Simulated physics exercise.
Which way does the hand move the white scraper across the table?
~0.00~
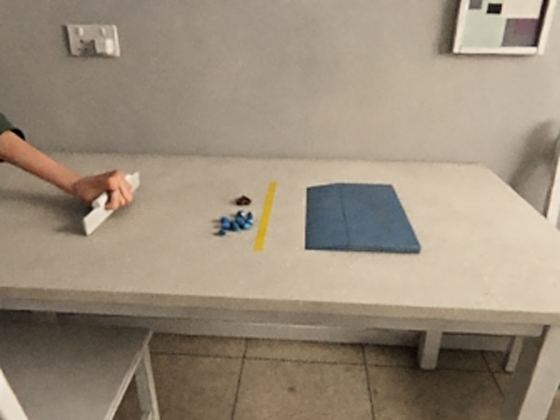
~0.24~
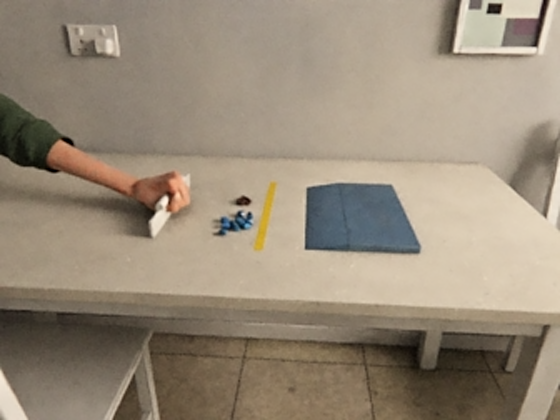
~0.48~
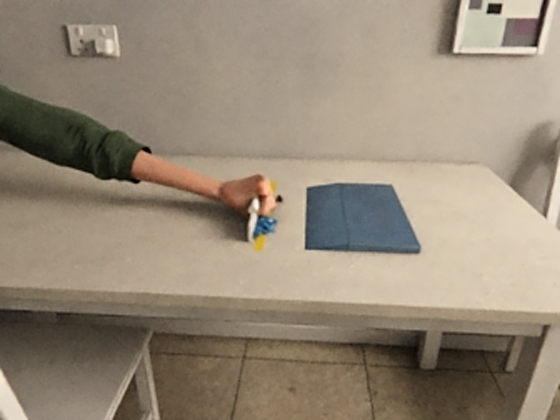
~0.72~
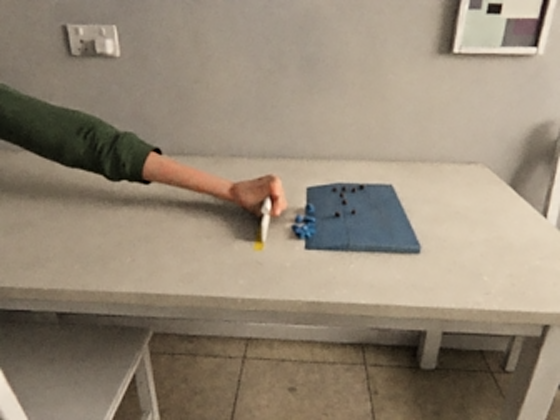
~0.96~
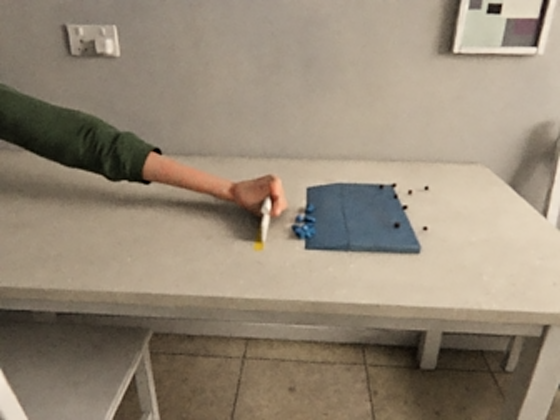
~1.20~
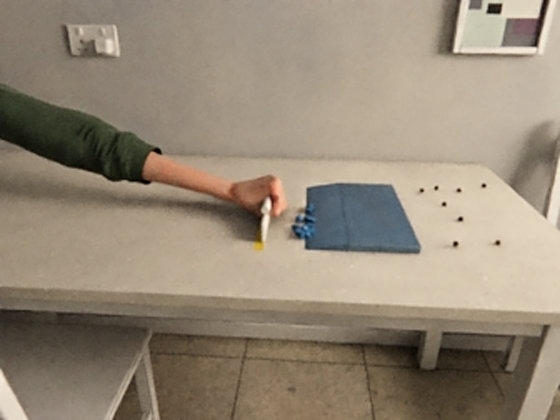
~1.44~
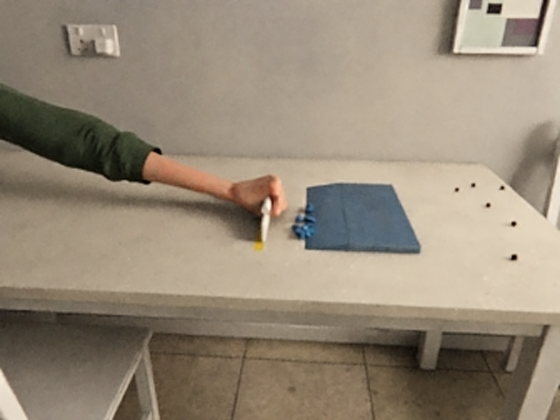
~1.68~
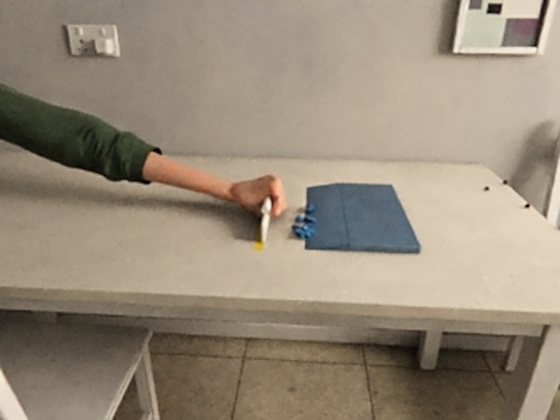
The hand moves the scraper to the right, toward the yellow tape and the blue slab.
